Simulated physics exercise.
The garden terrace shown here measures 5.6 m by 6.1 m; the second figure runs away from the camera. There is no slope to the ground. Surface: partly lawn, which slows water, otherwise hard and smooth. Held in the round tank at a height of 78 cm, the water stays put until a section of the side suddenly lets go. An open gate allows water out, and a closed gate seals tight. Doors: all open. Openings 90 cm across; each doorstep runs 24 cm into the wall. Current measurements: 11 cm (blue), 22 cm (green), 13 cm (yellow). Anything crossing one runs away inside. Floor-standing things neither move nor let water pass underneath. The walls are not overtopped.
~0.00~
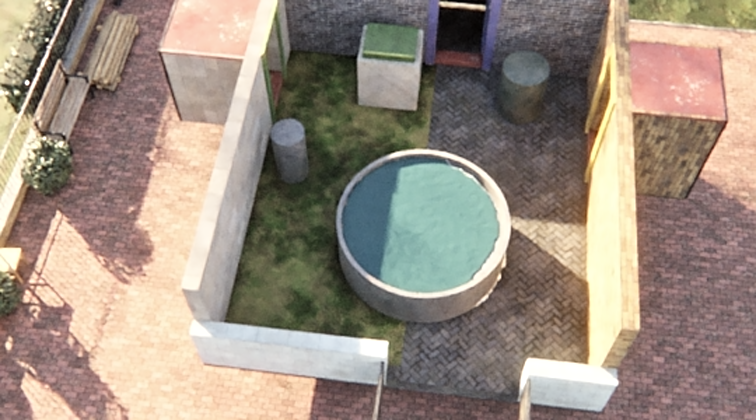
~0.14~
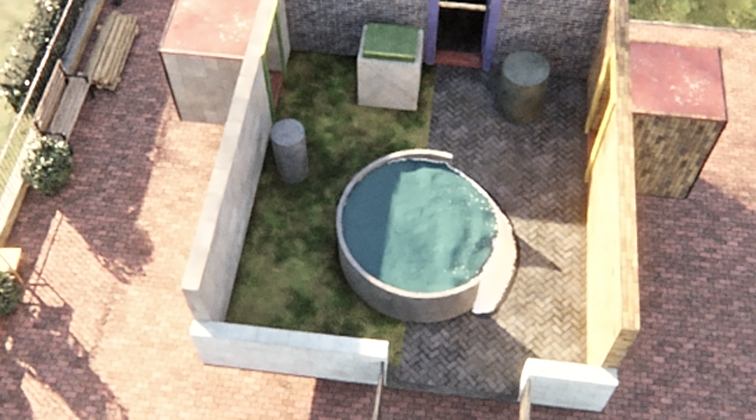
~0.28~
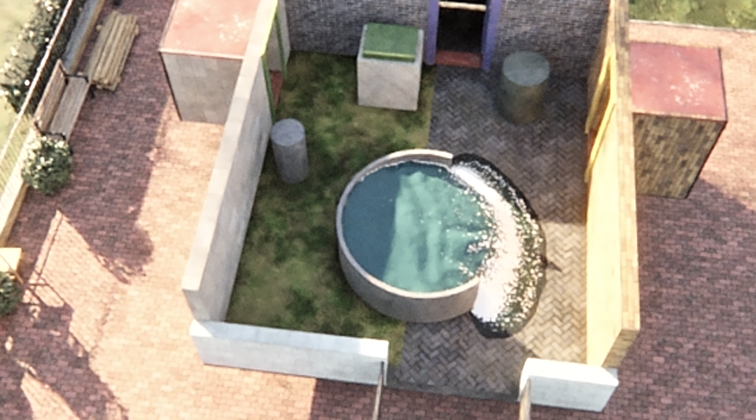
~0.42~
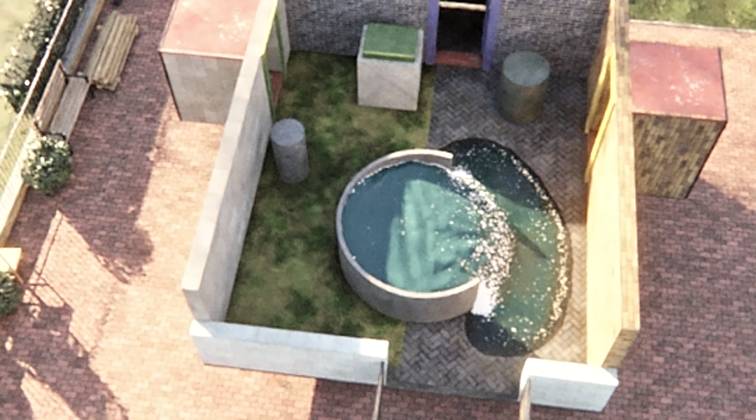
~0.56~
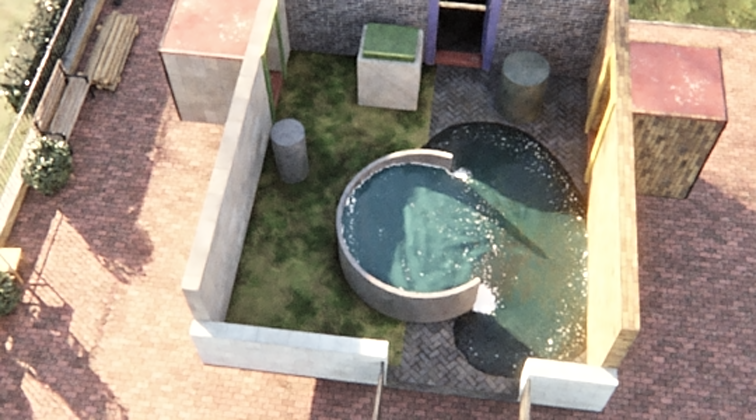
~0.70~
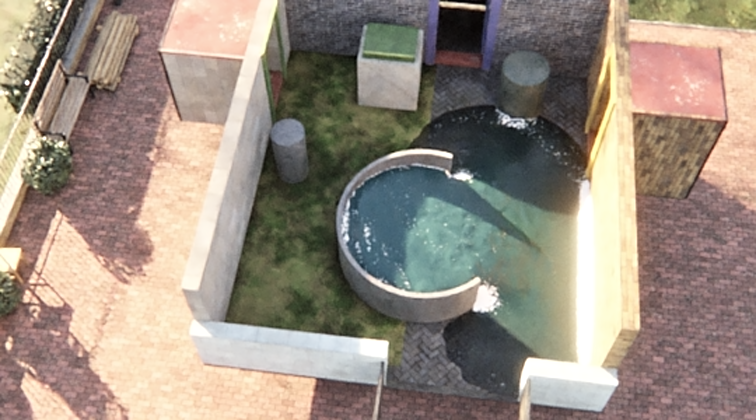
A round stone tank of blue-green water stands in a walled terrace, seen from high above, mossy grass on the left and grey brick on the right. A green-topped block, a purple-framed doorway and a grey cylinder line the back, with yellow along the right wall. The tank's right side opens and water pours out, spreading across the brick, while the camera stays still.
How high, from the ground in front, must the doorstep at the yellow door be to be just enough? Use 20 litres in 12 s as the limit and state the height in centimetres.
About 27 cm.
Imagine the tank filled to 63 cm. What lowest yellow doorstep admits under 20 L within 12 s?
21 cm.
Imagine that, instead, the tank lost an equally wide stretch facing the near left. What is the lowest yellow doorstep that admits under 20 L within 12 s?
Estimate: Near 7.5 cm.
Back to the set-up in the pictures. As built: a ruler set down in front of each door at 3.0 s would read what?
Depths in cm: Blue 13, green 0, yellow 18.
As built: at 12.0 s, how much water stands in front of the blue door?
A ruler would read roughly 9.0 cm.
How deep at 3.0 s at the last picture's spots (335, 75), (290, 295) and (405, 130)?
About 0, 0 and 7 cm.
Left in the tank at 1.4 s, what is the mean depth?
38 cm, roughly.
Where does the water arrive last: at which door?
Green.
After 1.4 s water covers 40 % of the floor, deepest (51 cm) near (587, 243); 29 cm at the yellow door, 28 litres in over its 13 cm doorstep.
After 3.0 s water covers 60 % of the floor, deepest (48 cm) near (587, 84); 18 cm at the yellow door, 117 litres in over its 13 cm doorstep.
After 12.0 s water covers 100 % of the floor, deepest (12 cm) near (325, 224); 7 cm at the yellow door, 198 litres in over its 13 cm doorstep.
At the yellow door as built, the water arrived by 0.8 s and peaked near 29 cm at 1.4 s.
Run again over the same 12 s with other heights there, 61 litres in over 22 cm, 8 litres over 30 cm. The limit of 20 litres is kept from about 27 cm up.
